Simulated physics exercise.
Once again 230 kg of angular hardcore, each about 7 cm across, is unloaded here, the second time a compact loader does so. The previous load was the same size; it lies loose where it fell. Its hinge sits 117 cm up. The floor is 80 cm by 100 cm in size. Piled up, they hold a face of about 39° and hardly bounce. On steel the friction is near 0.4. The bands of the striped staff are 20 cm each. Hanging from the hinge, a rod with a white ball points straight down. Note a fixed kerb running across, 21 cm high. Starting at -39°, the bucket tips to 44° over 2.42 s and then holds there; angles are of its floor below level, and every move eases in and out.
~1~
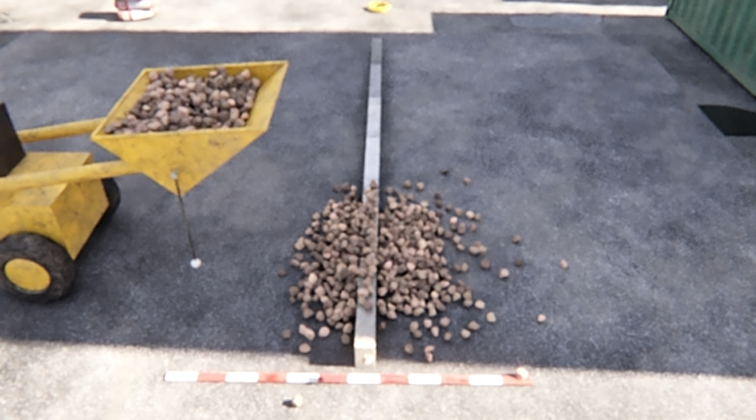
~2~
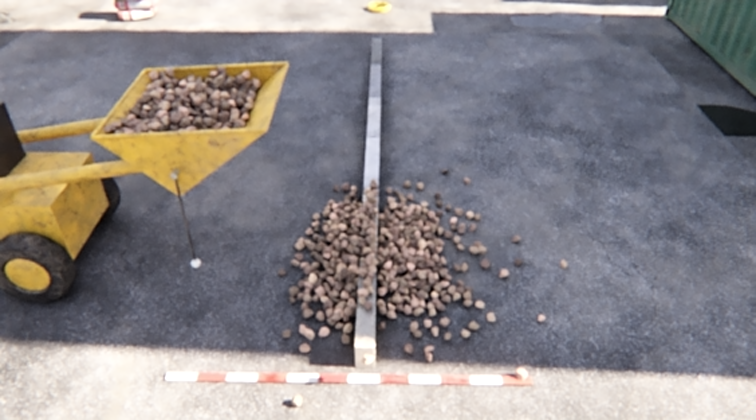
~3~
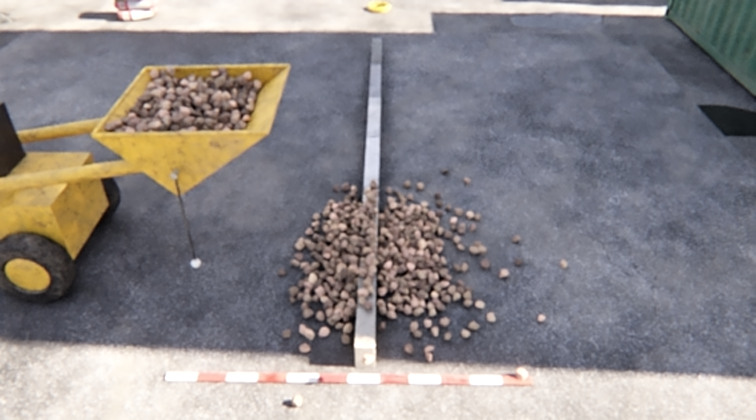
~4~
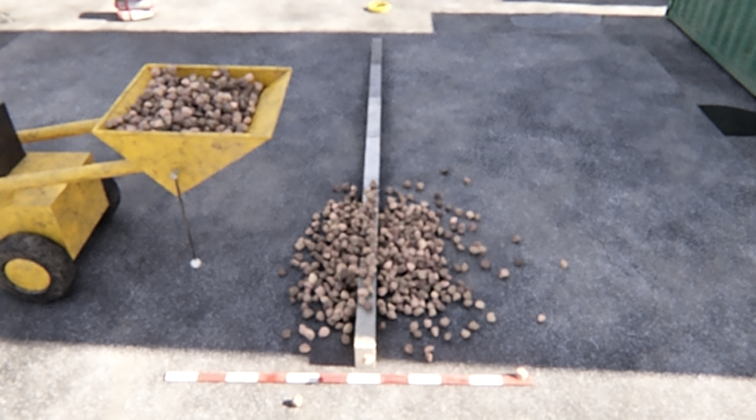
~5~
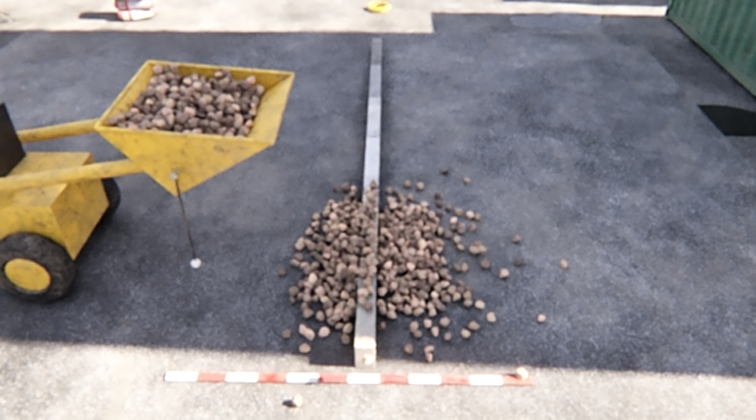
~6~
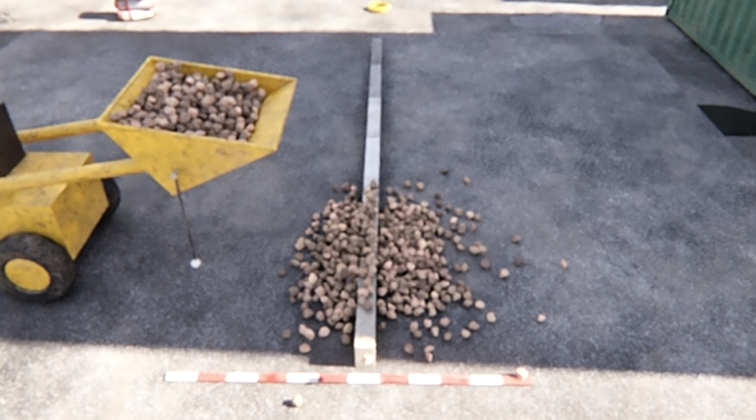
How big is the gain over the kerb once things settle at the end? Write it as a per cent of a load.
The gain is about 0 per cent of a load.
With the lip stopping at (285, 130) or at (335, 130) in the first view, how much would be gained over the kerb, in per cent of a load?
0 % and 30 %.
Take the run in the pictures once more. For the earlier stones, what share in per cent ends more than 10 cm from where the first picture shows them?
Close to 0 in a hundred of them.
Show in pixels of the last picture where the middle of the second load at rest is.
Near (305, 247).
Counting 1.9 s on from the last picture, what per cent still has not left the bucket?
Some 5 percent, roughly.
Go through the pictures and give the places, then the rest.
In the first frame, lip at (265, 129), floor tilted -39°, highest stones at (196, 86). The earlier load is highest near (369, 229), 30 cm above ground level, 53 % on this side of the kerb, 47 % over the kerb.
In the second frame, the bucket is at -38°, its lip at (266, 130); the top of the load is at (190, 84).
In the third frame, lip at (268, 133), floor tilted -37°, highest stones at (185, 82).
In the fourth frame, the bucket is at -34°, its lip at (270, 137); the top of the load is at (173, 82).
In the fifth frame, lip at (273, 142), floor tilted -30°, highest stones at (168, 80).
In the sixth frame, lip at (276, 149), floor tilted -26°, highest stones at (165, 77).
Then, 1.2 s after the last picture the floor is at 31°; in per cent of one load, 95 in the bucket, 58 on this side of the kerb, 47 over the kerb; the foremost stones are at (514, 271).
Then, 1.9 s after the last picture the floor is at 44°; in per cent of one load, 7 in the bucket, 146 on this side of the kerb, 47 over the kerb; the foremost stones are at (514, 271).
Then, 2.3 s after the last picture the floor is at 44°; in per cent of one load, 0 in the bucket, 153 on this side of the kerb, 47 over the kerb; the foremost stones are at (514, 271).
Then, 4.7 s after the last picture the floor is at 44°; in per cent of one load, 0 in the bucket, 153 on this side of the kerb, 47 over the kerb; the foremost stones are at (514, 271). Net gain over the kerb, 0.
